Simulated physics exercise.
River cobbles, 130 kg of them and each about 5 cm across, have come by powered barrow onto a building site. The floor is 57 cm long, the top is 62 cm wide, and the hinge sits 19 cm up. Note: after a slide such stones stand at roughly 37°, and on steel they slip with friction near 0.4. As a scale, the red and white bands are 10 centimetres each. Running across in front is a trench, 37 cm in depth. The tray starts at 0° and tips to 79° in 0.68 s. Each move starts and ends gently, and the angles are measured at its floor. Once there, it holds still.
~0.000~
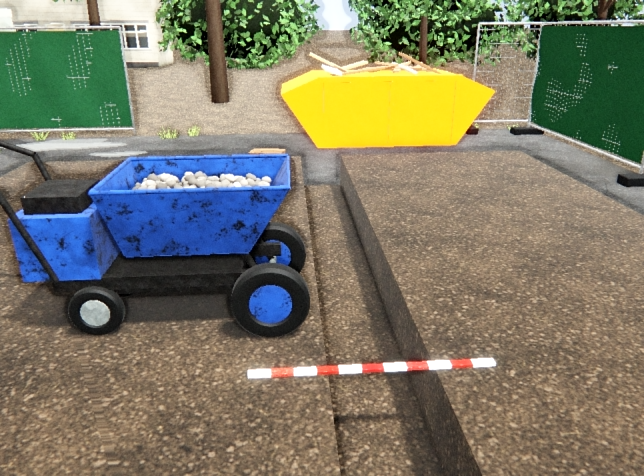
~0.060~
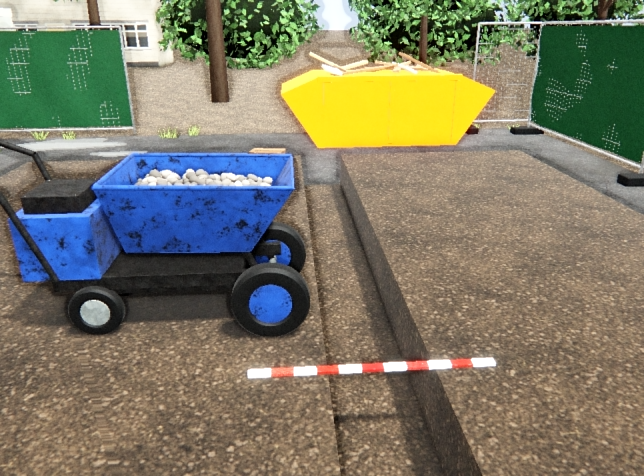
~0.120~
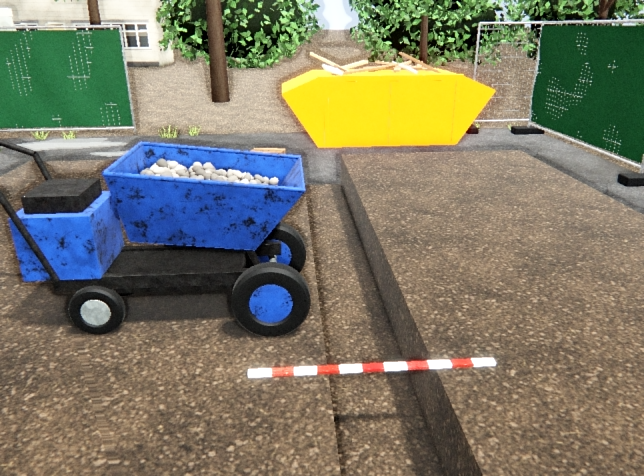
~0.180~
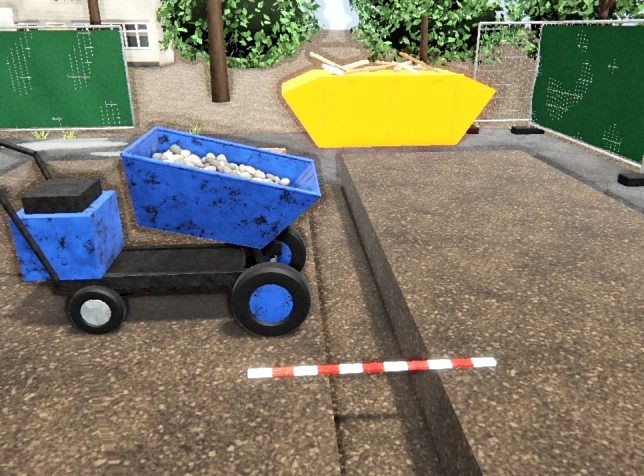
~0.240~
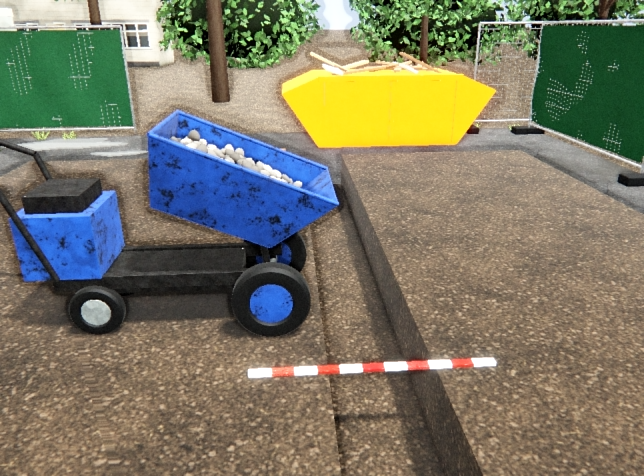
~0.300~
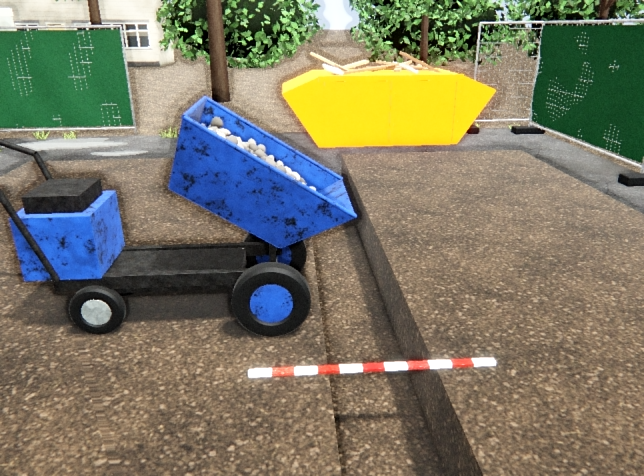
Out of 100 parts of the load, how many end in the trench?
Some 24 out of 100.
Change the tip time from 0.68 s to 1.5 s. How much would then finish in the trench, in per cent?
Close to 45 per cent then.
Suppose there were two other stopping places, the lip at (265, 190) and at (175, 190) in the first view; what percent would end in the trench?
Estimates: 45 % then 95 %.
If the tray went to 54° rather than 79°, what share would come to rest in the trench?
With that change, near 15 per cent.
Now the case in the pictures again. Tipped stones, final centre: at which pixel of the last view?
Around (457, 295).
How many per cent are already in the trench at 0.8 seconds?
5 per cent or so by then.
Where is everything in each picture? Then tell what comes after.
The first frame shows lip at (289, 188), floor tilted 0°, highest stones at (192, 179).
The second frame shows lip at (293, 188), floor tilted 2°, highest stones at (188, 177); the stones move at 0.4 m/s on average.
In the third frame, the tray is at 7°, its lip at (304, 190); the top of the load is at (167, 170); the stones move at 0.9 m/s on average.
In the fourth frame, the tray is at 14°, its lip at (320, 196); the top of the load is at (174, 156); the stones move at 1.3 m/s on average.
The fifth frame shows lip at (338, 204), floor tilted 23°, highest stones at (188, 143); the stones move at 1.6 m/s on average.
The sixth frame shows lip at (356, 217), floor tilted 33°, highest stones at (206, 130); the stones move at 1.7 m/s on average.
After 0.5 s the floor is at 67°; 100 % in the tray; the foremost stones are at (374, 240).
After 0.8 s the floor is at 79°; 55 % in the tray, 5 % in the trench, 40 % past the trench; the foremost stones are at (472, 292).
After 1.1 s the floor is at 79°; 9 % in the tray, 15 % in the trench, 76 % past the trench; the foremost stones are at (640, 287).
After 3.1 s the floor is at 79°; 0 % in the tray, 24 % in the trench, 76 % past the trench; the foremost stones are past the picture's edge.
